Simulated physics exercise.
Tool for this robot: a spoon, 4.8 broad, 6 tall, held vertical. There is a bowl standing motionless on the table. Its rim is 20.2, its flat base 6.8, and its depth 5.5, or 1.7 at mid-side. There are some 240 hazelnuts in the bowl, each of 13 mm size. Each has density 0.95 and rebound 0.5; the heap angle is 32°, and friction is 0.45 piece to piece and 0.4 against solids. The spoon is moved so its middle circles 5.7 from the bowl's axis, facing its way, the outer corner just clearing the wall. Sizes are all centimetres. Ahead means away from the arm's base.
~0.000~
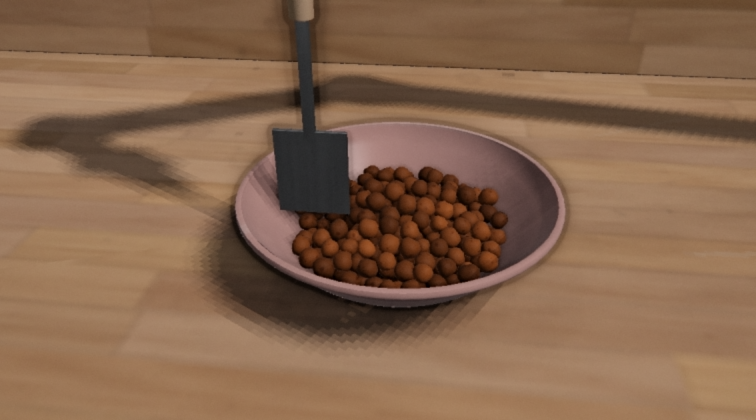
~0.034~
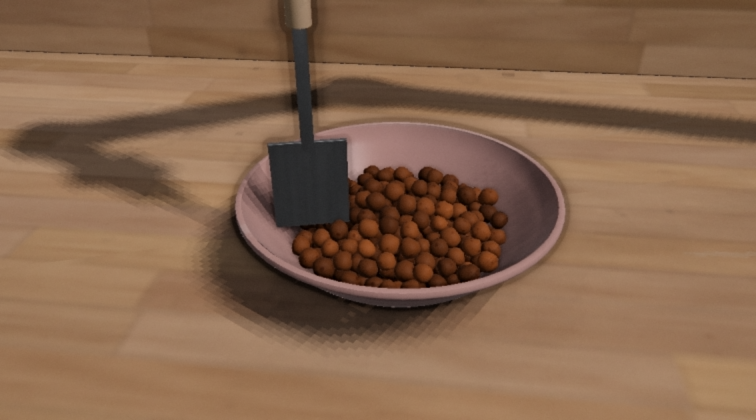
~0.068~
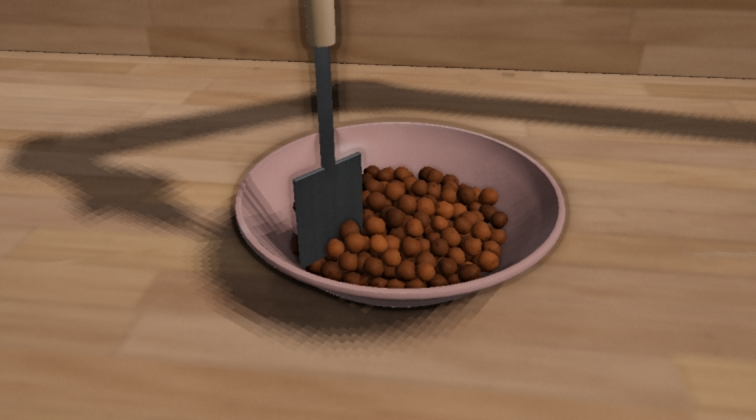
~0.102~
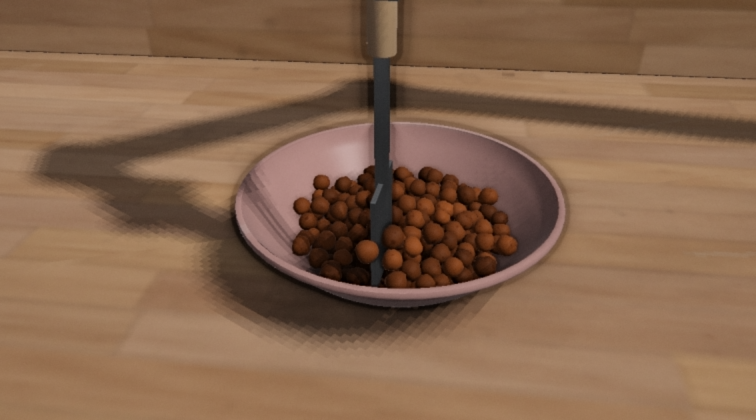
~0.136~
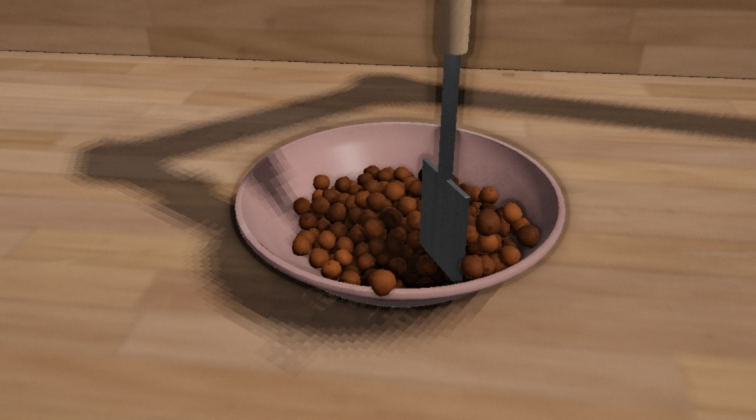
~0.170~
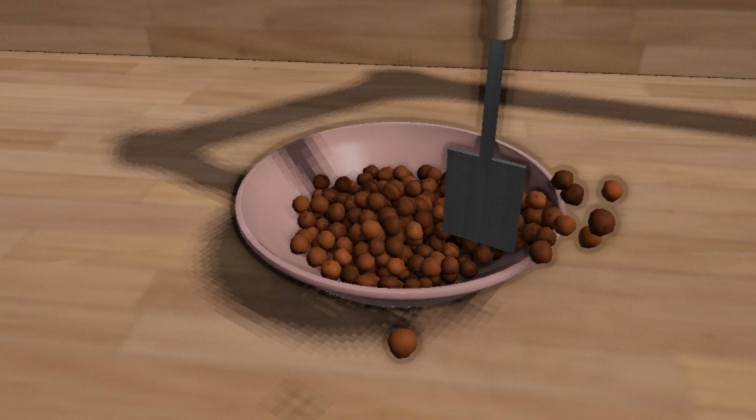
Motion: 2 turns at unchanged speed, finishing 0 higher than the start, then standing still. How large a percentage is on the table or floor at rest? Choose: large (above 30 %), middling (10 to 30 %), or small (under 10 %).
Large.
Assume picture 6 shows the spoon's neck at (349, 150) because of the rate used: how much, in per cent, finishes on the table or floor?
It comes to around 15 percent.
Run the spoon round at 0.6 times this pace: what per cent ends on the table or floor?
Estimated share: Near 25 per cent.
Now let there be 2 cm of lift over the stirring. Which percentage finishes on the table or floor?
About 20 percent.
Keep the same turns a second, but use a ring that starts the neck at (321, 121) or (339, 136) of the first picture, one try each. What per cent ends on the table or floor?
Around 60 per cent on the first try, around 55 per cent on the second.
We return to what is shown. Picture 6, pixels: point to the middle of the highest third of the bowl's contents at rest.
The centre is near pixel (378, 225).
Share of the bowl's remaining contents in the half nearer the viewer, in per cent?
Estimate: Some 50 %.
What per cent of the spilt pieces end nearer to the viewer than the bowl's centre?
Around 50 percent of the pieces.
After 0.38 s, 14° round, highest piece 11 above the table; 185 in the bowl, 25 on the table or floor, 34 in flight or on the tool.
After 0.59 s, 231° round, highest piece 7 above the table; 159 in the bowl, 77 on the table or floor, 8 in flight or on the tool.
After 0.89 s, 0° round, highest piece 4 above the table; 150 in the bowl, 94 on the table or floor.
After 1.59 s, 0° round, highest piece 4 above the table; 150 in the bowl, 94 on the table or floor.
At rest, 150 in the bowl, 94 on the table or floor. That is 39 % on the table or floor.
